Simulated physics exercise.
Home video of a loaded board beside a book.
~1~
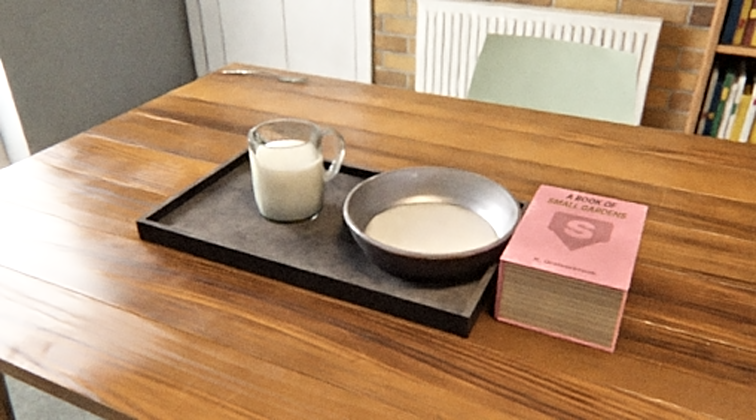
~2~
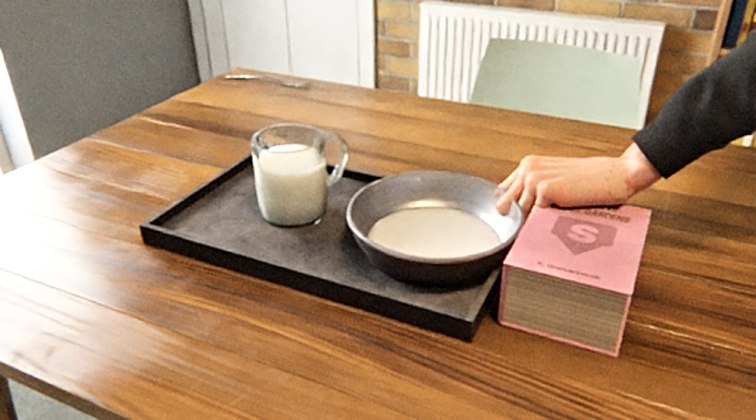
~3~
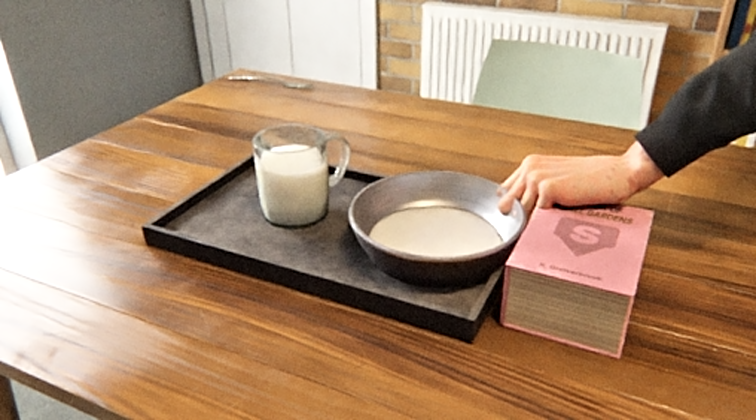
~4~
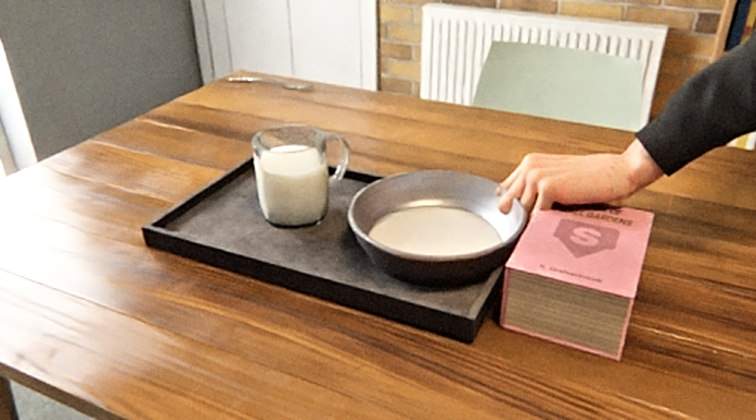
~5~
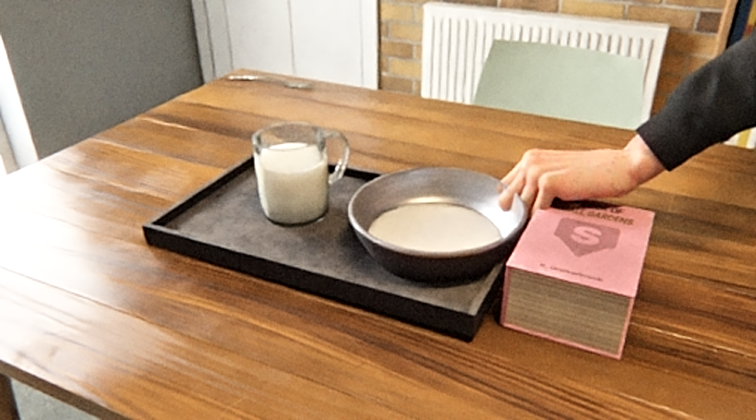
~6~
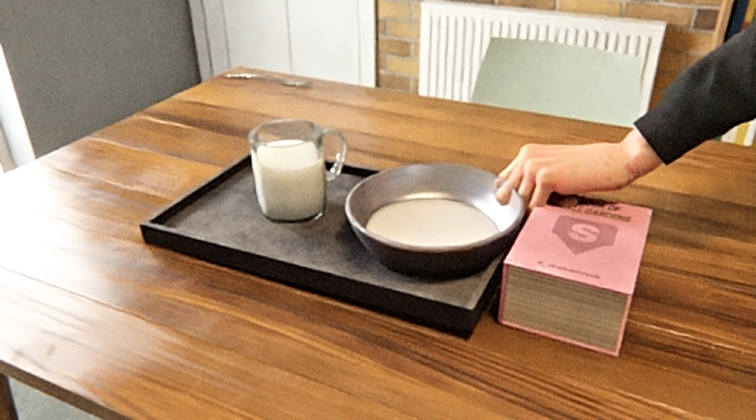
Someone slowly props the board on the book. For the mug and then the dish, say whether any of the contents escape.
Mug - none escapes, dish - none escapes.
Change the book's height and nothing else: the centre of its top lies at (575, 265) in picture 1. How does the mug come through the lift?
With that change it keeps every drop.
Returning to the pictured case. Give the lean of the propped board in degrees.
Roughly 11°.
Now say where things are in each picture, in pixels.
The board lies flat; mug (288, 169) about two thirds full; dish (432, 223) nearly empty; book (557, 306), in the first frame.
A hand takes the end of the board; mug about two thirds full, surface at (290, 159); dish nearly empty, surface at (434, 239), in the second frame.
The end has come up a little; mug (293, 174) about two thirds full; dish (436, 226) nearly empty, in the third frame.
Slope near 1°; mug about two thirds full, surface at (291, 160); dish nearly empty, surface at (436, 238); book (563, 313), in the fourth frame.
The board slopes by about 1°; mug (292, 172) about two thirds full; dish (436, 222) nearly empty, in the fifth frame.
The end is rising; mug about two thirds full, surface at (288, 155); dish nearly empty, surface at (434, 230); book (561, 309), in the sixth frame.
Soon after, the board slopes by about 7°; mug, nothing has left it; dish, nothing has left it.
Later, the board slopes by about 13°; mug, nothing has left it; dish, nothing has left it.
In the end, the board slopes by about 11°, resting on the book; mug, nothing has left it; dish, nothing has left it.
